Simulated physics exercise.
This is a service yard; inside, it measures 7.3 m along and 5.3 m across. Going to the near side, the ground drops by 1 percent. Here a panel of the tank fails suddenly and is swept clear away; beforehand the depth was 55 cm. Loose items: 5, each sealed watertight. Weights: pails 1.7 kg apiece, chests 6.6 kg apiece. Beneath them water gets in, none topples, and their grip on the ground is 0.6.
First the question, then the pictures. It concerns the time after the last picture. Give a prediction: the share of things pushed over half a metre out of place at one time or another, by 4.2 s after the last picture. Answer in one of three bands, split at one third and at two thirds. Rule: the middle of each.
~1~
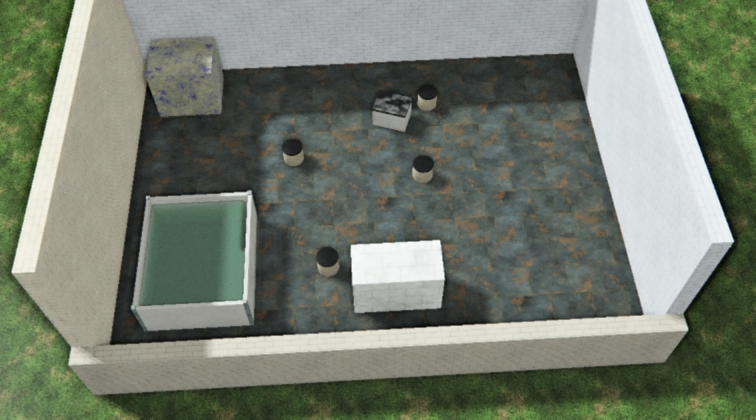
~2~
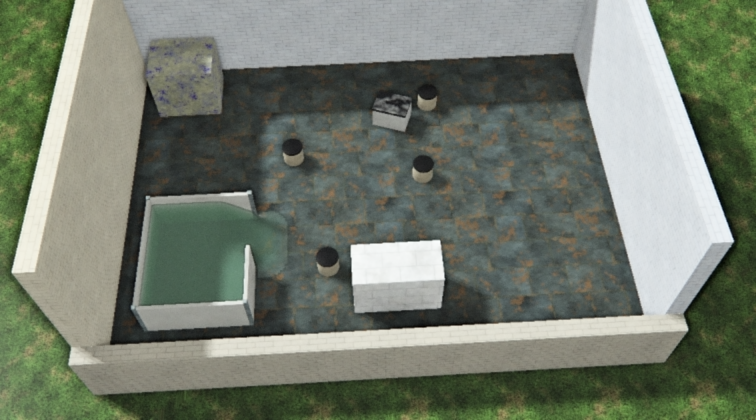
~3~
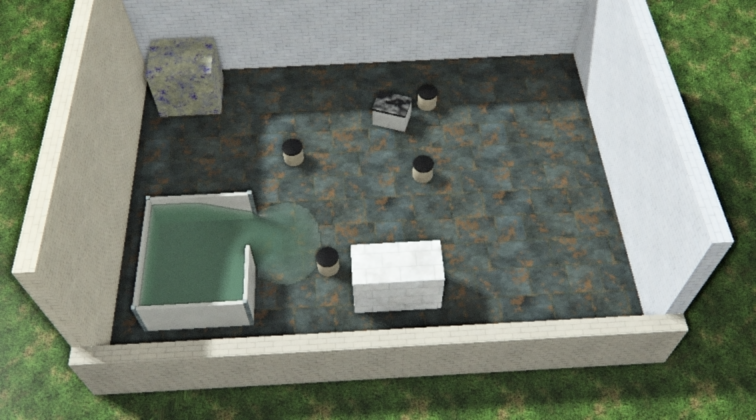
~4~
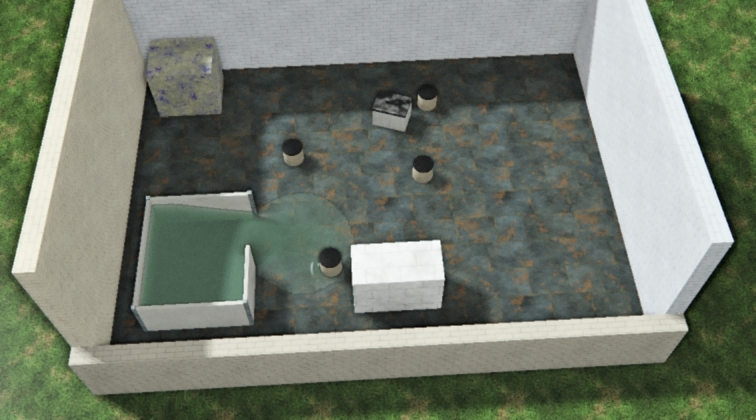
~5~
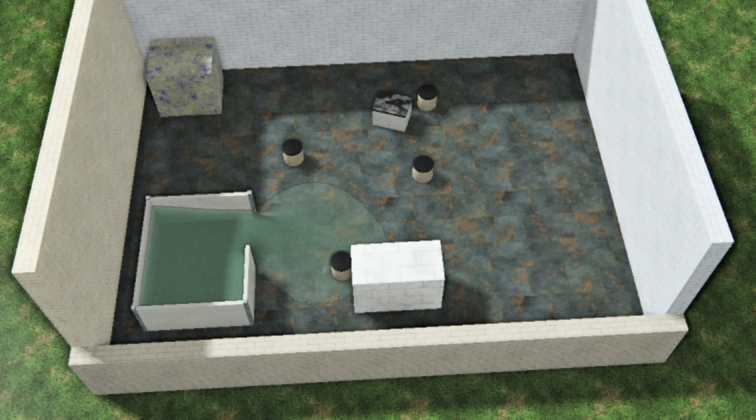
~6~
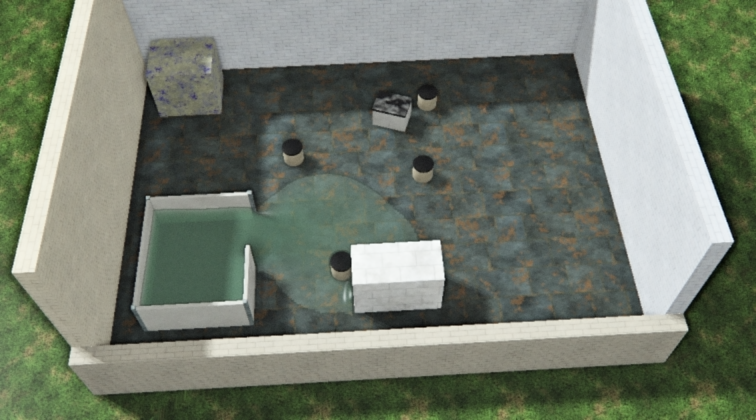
Two thirds or more.
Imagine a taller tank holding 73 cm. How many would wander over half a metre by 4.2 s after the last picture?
Count under that change: 4.
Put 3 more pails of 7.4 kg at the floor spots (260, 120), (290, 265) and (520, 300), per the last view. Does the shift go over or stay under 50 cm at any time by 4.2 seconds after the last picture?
The first comes out within the limit, the second beyond the limit, the third within the limit.
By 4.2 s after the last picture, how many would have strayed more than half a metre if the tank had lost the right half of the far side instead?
So the tally would be 3.
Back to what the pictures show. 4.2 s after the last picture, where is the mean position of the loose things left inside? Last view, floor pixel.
Averaged position, last view: Near pixel (424, 126).
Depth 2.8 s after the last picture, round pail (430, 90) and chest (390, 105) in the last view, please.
About 3 and 4 cm.
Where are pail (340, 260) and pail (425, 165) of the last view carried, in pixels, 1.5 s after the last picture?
Approx. (312, 334); approx. (517, 123).
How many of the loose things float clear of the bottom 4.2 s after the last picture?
Count: 2.
Then, 0.4 s after the last picture 0 of 5 are over 50 cm from their spots; 1 afloat.
Then, 1.5 s after the last picture 2 of 5 are over 50 cm from their spots; 1 afloat.
Then, 2.8 s after the last picture 4 of 5 are over 50 cm from their spots; 3 afloat.
Then, 4.2 s after the last picture 4 of 5 are over 50 cm from their spots, and 4 have been at some point; 2 afloat.
